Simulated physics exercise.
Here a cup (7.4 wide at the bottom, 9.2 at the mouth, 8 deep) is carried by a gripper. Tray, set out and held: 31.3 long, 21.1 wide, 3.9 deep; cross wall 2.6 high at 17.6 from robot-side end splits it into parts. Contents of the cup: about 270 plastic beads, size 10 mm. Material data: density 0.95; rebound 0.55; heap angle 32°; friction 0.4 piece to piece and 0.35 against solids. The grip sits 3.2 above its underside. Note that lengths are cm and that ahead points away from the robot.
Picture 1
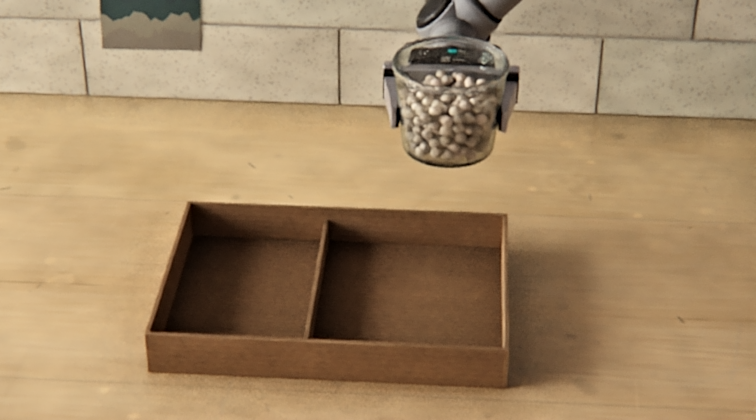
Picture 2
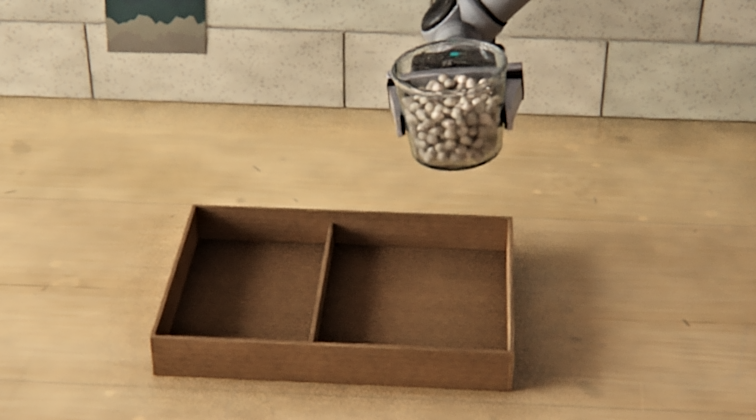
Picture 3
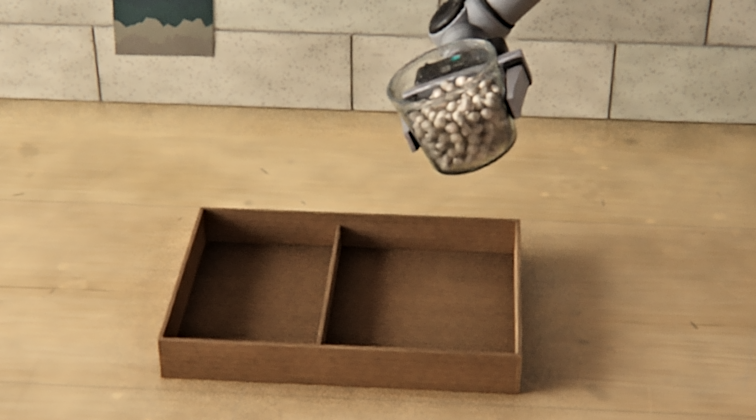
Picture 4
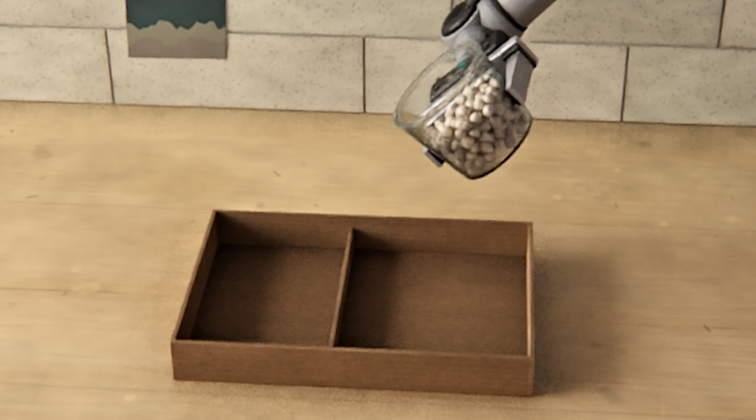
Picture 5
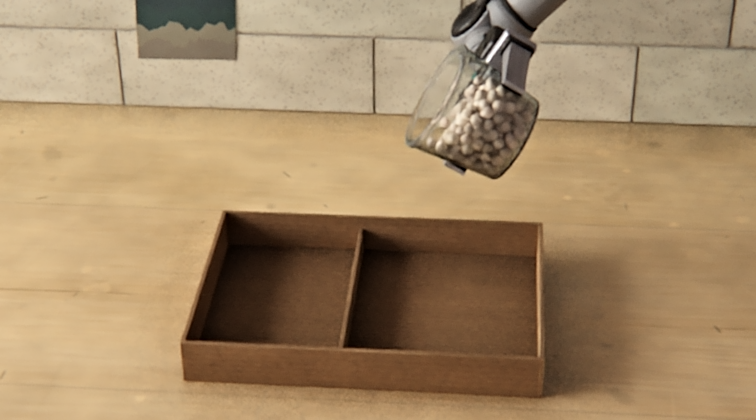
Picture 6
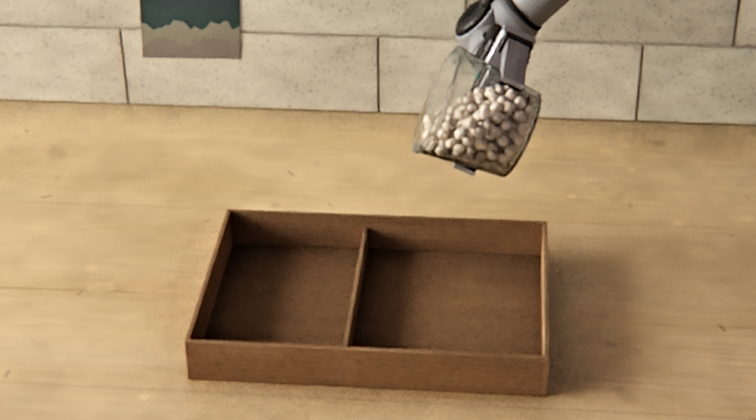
A grey robotic gripper holds a clear cup of pale beads above a light wooden tabletop, seen from slightly above, with a whitish tiled wall and a dark teal and grey panel behind. Below the cup sits a brown tray split by a divider into two empty compartments. The gripper steadily tilts the cup, its mouth turning left, the beads shifting inside, while the view drifts slightly left.
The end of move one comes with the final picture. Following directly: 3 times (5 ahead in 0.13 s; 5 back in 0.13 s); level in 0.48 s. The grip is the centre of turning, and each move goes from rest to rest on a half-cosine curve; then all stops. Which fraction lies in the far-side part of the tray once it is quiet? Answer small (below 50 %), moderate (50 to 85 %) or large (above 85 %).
It is small.
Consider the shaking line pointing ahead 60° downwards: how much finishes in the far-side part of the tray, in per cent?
I'd reckon around 5 per cent.
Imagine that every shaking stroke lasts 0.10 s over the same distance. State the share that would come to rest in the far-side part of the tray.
Roughly 60 in a hundred.
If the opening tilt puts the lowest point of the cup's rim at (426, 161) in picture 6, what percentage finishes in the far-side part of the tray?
Estimate: About 70 per cent.
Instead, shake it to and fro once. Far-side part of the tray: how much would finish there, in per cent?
I'd expect close to 25 per cent then.
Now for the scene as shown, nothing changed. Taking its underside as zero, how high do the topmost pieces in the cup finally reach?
Roughly 3.5 cm.
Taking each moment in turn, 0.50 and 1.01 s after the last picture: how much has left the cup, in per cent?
Readings in order: 50, 70.
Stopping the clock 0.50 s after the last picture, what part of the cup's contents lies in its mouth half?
About 70 percent.
Then, 0.50 s after the last picture, tilted 66° forward, highest piece 22 above the table; 127 in the cup, 72 in the far-side part, 28 in the robot-side part, 39 in flight or on a rim.
Then, 1.01 s after the last picture, tilted 36° forward, highest piece 23 above the table; 110 in the far-side part, 79 in the cup, 73 in the robot-side part, 3 on the table or floor, 1 in flight or on a rim.
Then, 1.46 s after the last picture, level, highest piece 22 above the table; 111 in the far-side part, 79 in the cup, 73 in the robot-side part, 3 on the table or floor.
Then, 2.51 s after the last picture, level, highest piece 22 above the table; 111 in the far-side part, 79 in the cup, 73 in the robot-side part, 3 on the table or floor.
Final count, 111 in the far-side part, 79 in the cup, 73 in the robot-side part, 3 on the table or floor. That is 42 % in the far-side part of the tray.
